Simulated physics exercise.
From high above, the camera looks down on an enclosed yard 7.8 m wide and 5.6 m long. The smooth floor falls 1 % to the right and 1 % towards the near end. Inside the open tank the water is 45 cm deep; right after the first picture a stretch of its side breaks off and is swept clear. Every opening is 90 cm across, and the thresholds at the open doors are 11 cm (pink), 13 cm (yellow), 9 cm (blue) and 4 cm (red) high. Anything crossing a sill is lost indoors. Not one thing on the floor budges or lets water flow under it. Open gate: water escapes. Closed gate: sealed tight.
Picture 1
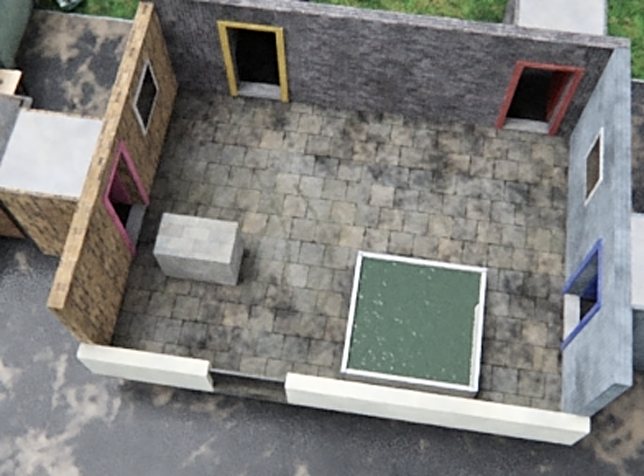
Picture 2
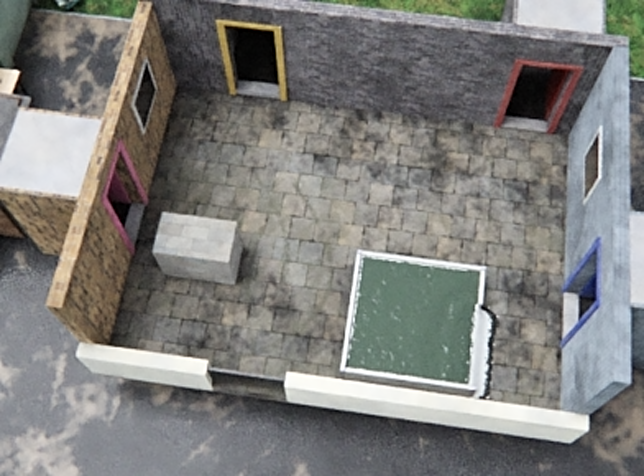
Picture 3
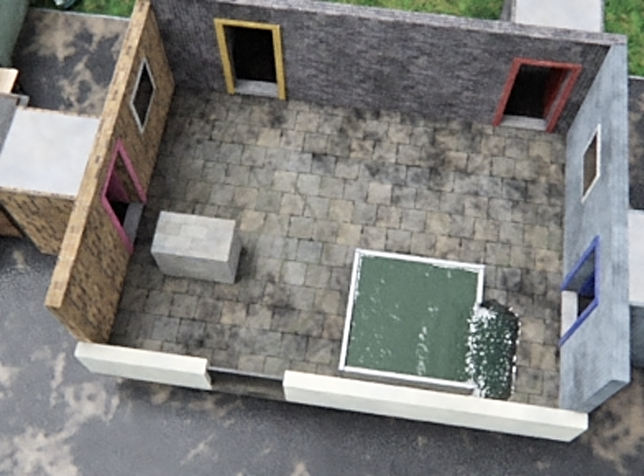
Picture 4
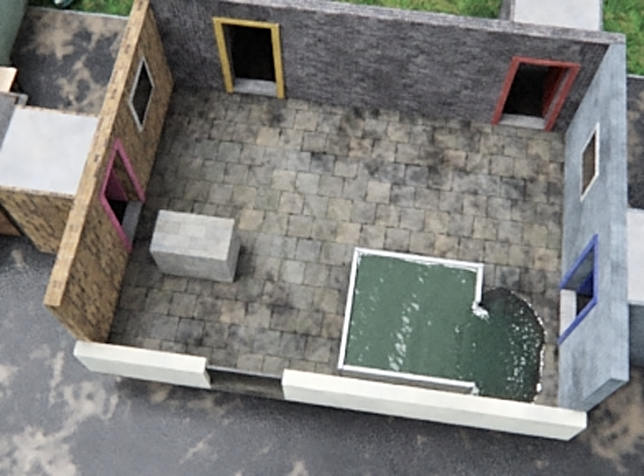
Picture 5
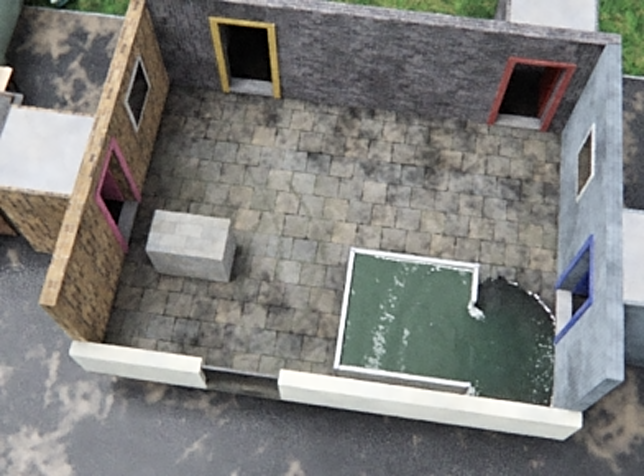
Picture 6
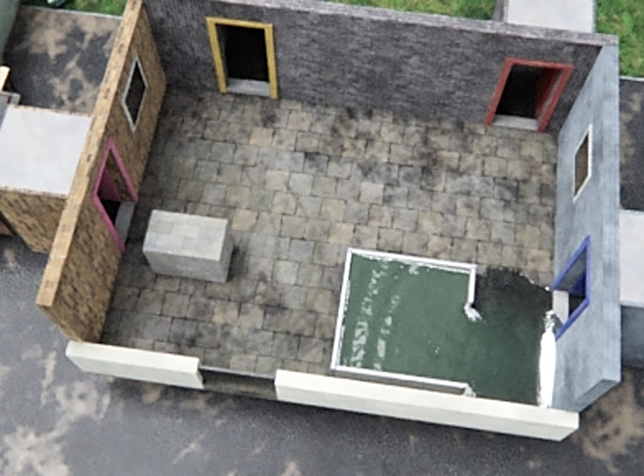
To begin with, green water lies still in a white-rimmed tank in a walled, paved yard. Part of the tank's right side breaks away, and water pours out across the paving in a widening, foam-edged patch, reaching the right wall near the blue-framed opening, while the grey block stays still.
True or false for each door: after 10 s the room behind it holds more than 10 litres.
Pink door: False; yellow door: False; blue door: True; red door: True.
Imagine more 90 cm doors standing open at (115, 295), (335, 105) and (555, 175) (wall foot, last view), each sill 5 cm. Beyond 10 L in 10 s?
Less, less, more.
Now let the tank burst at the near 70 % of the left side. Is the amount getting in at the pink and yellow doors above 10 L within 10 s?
At pink the amount is beneath the mark, while at yellow it is beneath the mark.
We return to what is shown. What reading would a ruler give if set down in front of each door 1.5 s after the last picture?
In centimetres, the pink door has 0, the yellow door 0, the blue door 22 and the red door 0.
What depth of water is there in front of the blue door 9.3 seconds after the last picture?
Roughly 8.5 centimetres.
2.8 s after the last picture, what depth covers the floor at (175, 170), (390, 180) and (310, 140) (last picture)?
Close to 0, 0 and 0 centimetres.
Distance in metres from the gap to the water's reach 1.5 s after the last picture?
I'd put it close to 3.6 m.
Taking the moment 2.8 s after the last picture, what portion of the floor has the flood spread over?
Roughly 30 % of the floor.
Then, 0.7 s after the last picture water covers 10 % of the floor and is deepest (46 cm) near (539, 419); pink door not reached, yellow door not reached, blue door 20 cm at the sill, 19 L in, red door not reached.
Then, 1.5 s after the last picture water covers 15 % of the floor and is deepest (37 cm) near (507, 414); pink door not reached, yellow door not reached, blue door 22 cm at the sill, 62 L in, red door not reached.
Then, 2.8 s after the last picture water covers 30 % of the floor and is deepest (24 cm) near (485, 411); pink door not reached, yellow door not reached, blue door 18 cm at the sill, 128 L in, red door 5 cm at the sill, 0 L in.
Then, 5.3 s after the last picture water covers 50 % of the floor and is deepest (15 cm) near (539, 419); pink door not reached, yellow door not reached, blue door 13 cm at the sill, 172 L in, red door 12 cm at the sill, 121 L in.
Then, 9.3 s after the last picture water covers 85 % of the floor and is deepest (12 cm) near (528, 417); pink door 1 cm at the sill, 0 L in, yellow door 1 cm at the sill, 0 L in, blue door 9 cm at the sill, 182 L in, red door 6 cm at the sill, 184 L in.
